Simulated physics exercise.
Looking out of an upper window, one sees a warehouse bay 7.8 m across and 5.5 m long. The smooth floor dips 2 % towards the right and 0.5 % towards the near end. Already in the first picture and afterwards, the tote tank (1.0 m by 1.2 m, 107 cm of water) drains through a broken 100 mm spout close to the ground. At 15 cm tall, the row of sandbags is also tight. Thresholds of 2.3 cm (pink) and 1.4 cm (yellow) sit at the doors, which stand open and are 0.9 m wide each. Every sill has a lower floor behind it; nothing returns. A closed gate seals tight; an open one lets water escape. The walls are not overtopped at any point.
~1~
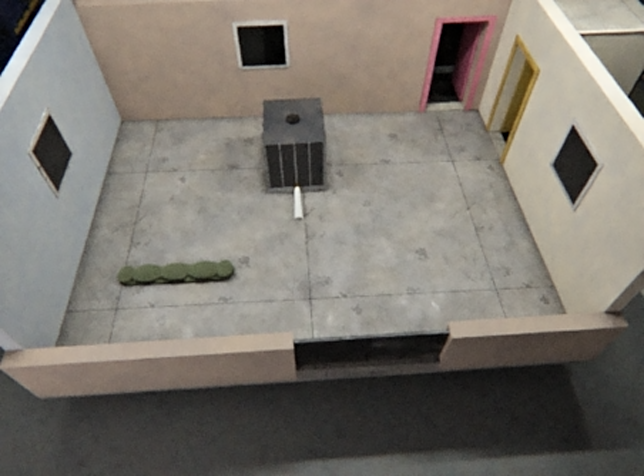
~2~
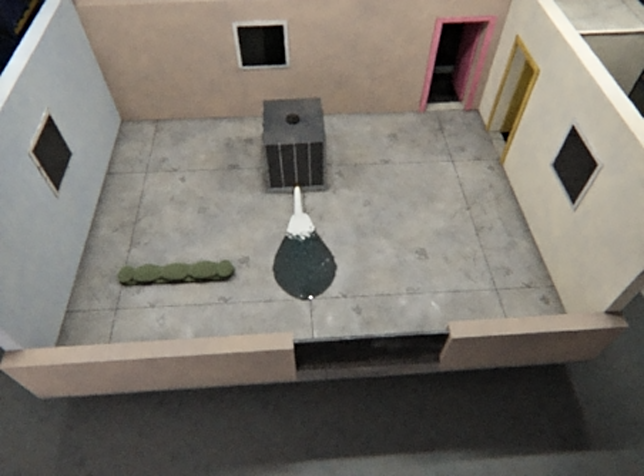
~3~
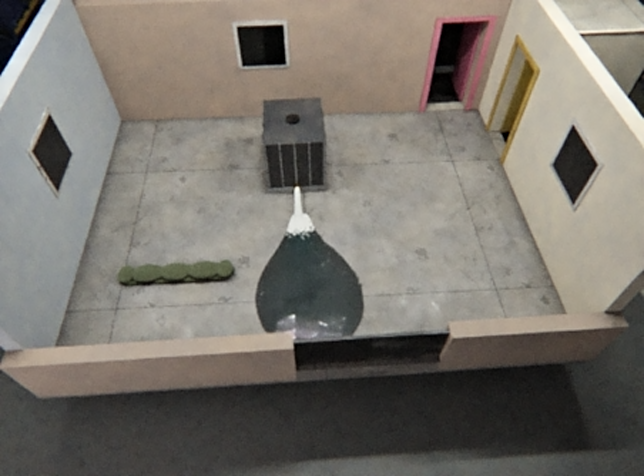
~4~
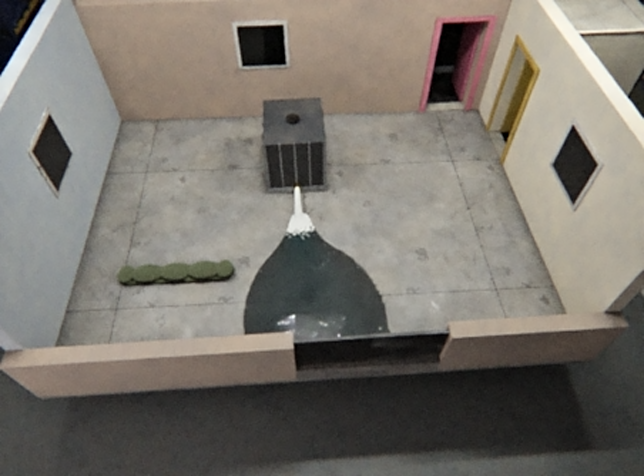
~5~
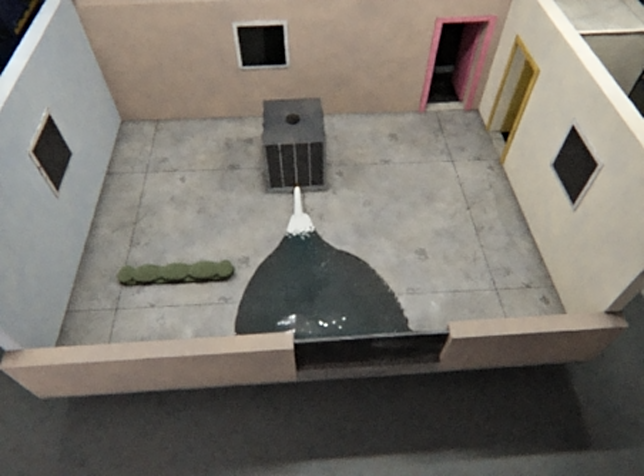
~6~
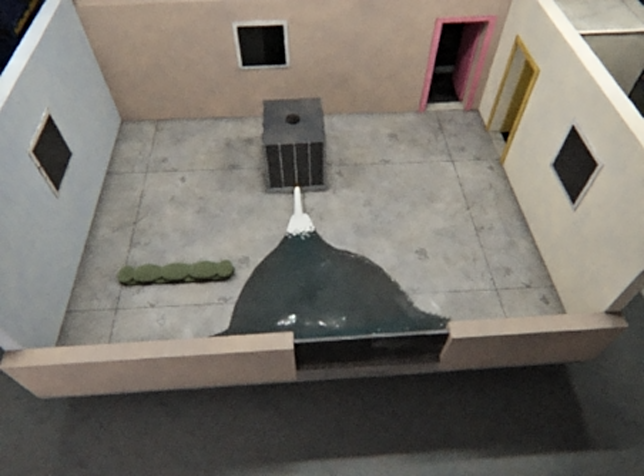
A walled warehouse bay with a smooth grey floor is seen from high above its near end, the view staying still. A dark ribbed tank stands toward the back, a low green hedge lies at left, and pink and yellow doorways open at back right and right. A white jet spurts from the tank, and dark water spreads toward the near wall, then widens along it both ways, further to the right.
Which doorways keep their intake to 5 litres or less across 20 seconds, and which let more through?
Across that span, at the pink door the intake stays at or under 5 litres; at the yellow door the intake goes above 5 litres.
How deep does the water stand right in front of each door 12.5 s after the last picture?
Reading (cm) - pink: 0.6; yellow: 2.5.
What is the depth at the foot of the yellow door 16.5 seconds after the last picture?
The depth there is around 3.5 cm.
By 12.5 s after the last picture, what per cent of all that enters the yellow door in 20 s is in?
By that time around 10 per cent is in.
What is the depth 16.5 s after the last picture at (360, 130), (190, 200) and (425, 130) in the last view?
In that order: 0.0, 0.0 and 1.5 cm.
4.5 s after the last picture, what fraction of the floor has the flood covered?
I'd say some 25 in a hundred.
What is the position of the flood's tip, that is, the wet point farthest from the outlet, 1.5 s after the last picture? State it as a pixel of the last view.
The front reaches farthest at about (543, 340).
Then, 1.5 s after the last picture water covers 20 % of the floor and is deepest (6 cm) near (303, 354); pink door not reached, yellow door not reached.
Then, 4.5 s after the last picture water covers 25 % of the floor and is deepest (6 cm) near (566, 339); pink door not reached, yellow door not reached.
Then, 8.5 s after the last picture water covers 35 % of the floor and is deepest (7 cm) near (566, 339); pink door not reached, yellow door 0.78 cm at the sill, 0 L in.
Then, 12.5 s after the last picture water covers 40 % of the floor and is deepest (8 cm) near (566, 339); pink door not reached, yellow door 2.5 cm at the sill, 1 L in.
Then, 16.5 s after the last picture water covers 50 % of the floor and is deepest (8 cm) near (566, 339); pink door 2.7 cm at the sill, 0 L in, yellow door 3.3 cm at the sill, 10 L in.
